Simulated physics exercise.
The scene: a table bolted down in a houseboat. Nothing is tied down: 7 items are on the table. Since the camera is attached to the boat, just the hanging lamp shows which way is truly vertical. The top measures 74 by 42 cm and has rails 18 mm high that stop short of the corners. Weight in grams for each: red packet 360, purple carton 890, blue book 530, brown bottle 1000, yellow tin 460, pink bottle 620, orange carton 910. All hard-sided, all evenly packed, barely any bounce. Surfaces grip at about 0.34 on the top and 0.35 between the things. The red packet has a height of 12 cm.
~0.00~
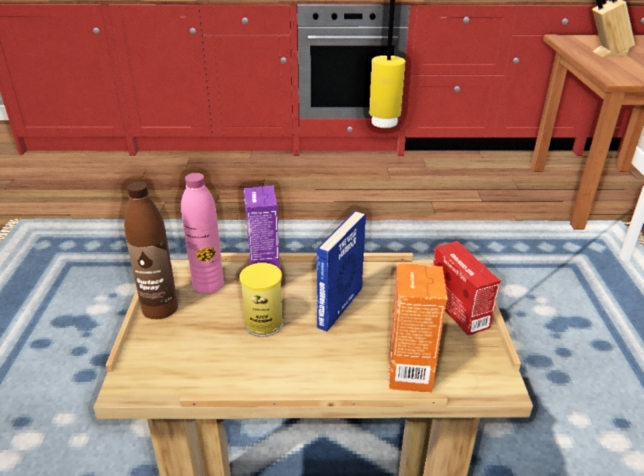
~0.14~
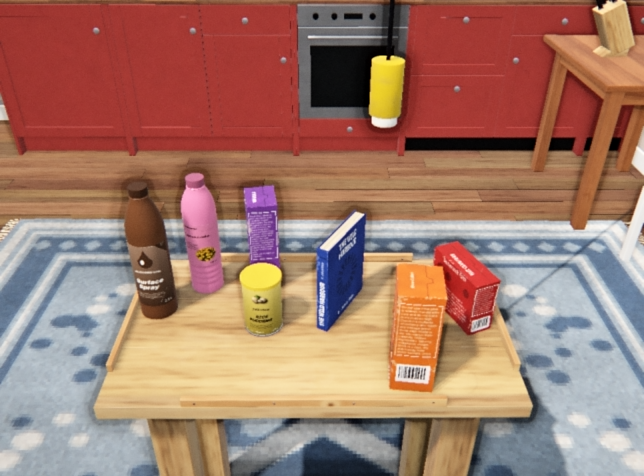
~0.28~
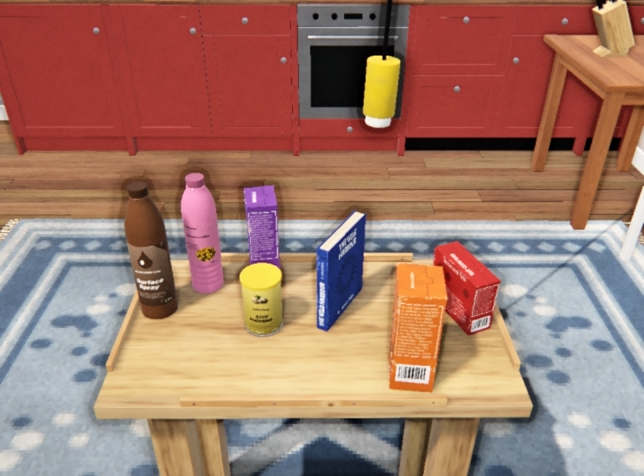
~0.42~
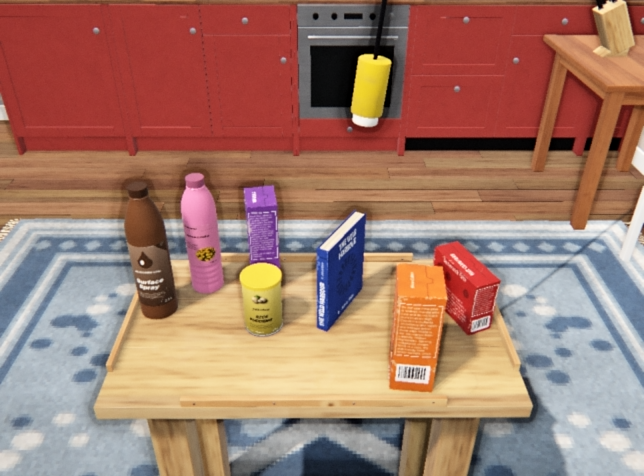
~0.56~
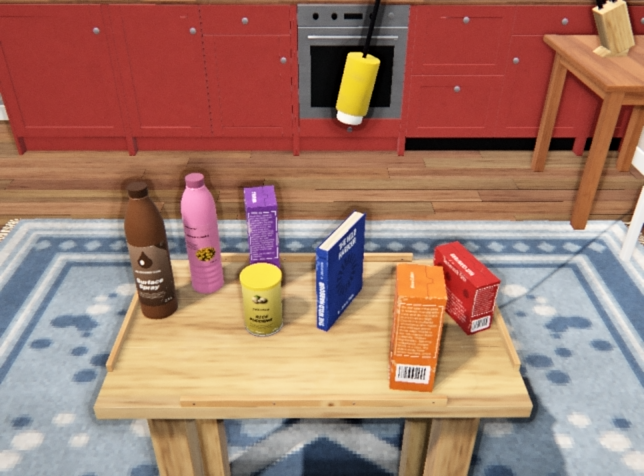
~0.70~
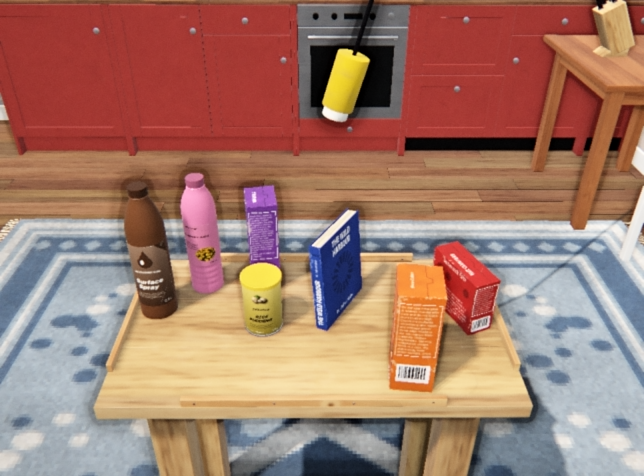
Yellow hanging lamp swinging to the left above a wooden table of cartons and bottles, then a blue book tilting slightly left.
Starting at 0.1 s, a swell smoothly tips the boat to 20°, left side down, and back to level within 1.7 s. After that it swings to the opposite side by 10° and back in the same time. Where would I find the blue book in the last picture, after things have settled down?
I would say around (293, 292) in that picture.
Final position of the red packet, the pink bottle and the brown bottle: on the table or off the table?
Outcome: The red packet remains on its support; the pink bottle departs its support; the brown bottle departs its support.
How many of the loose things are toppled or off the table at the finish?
Tally: 4.
After 1.40 s, boat heeled 9°, left side down; purple carton, brown bottle and pink bottle now off the table; blue book on its side near (293, 291); yellow tin moved 6 cm.
After 1.70 s, boat level; blue book on its side near (293, 291); yellow tin moved 6 cm; orange carton moved 2 cm.
In the end (4.0 s), off the table, purple carton, brown bottle and pink bottle; toppled on the table, blue book; not toppled but over 5 cm from the start, yellow tin; the other 2 under 5 cm from the start. In the last view, blue book near (293, 291).
